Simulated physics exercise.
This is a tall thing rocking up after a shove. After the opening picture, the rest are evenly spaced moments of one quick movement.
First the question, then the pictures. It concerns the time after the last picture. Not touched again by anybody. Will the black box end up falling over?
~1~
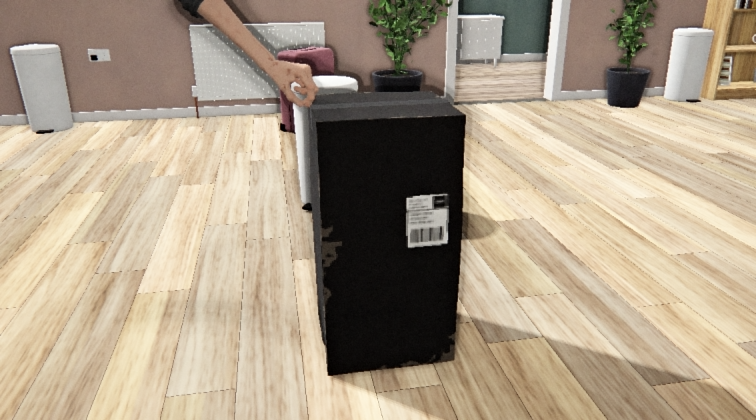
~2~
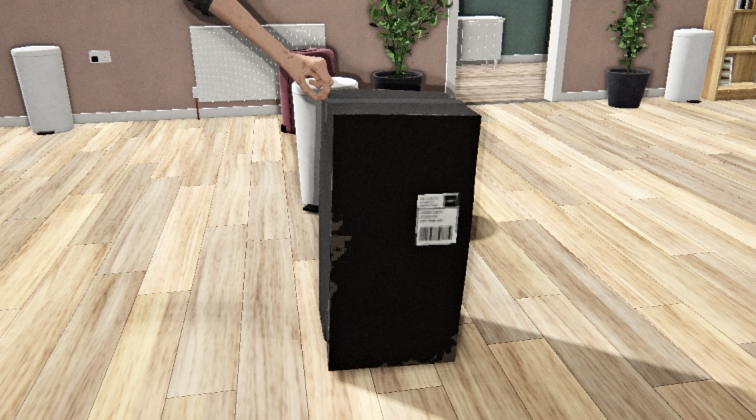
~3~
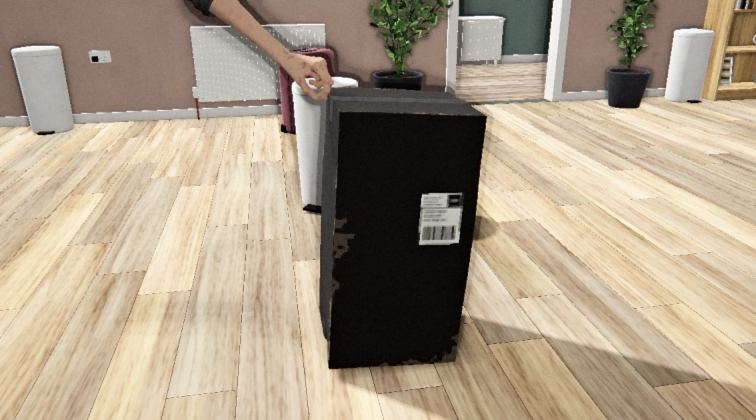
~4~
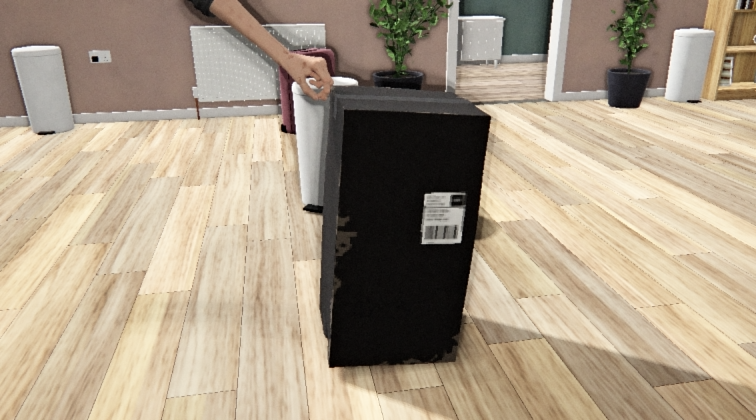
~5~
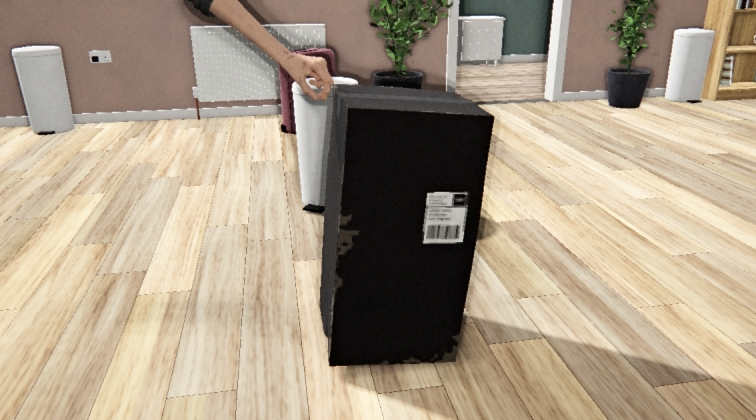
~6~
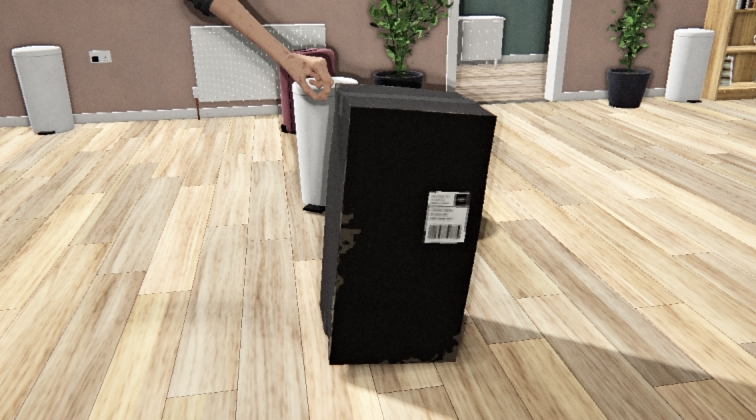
No.
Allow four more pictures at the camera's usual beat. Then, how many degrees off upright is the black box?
6°.
Then, 0.18 s later than the last frame, black box 3° off upright near (389, 227).
Then, 0.36 s later than the last frame, black box 2° off upright near (377, 229).
When it is over, the black box rocks back upright, near (382, 231).
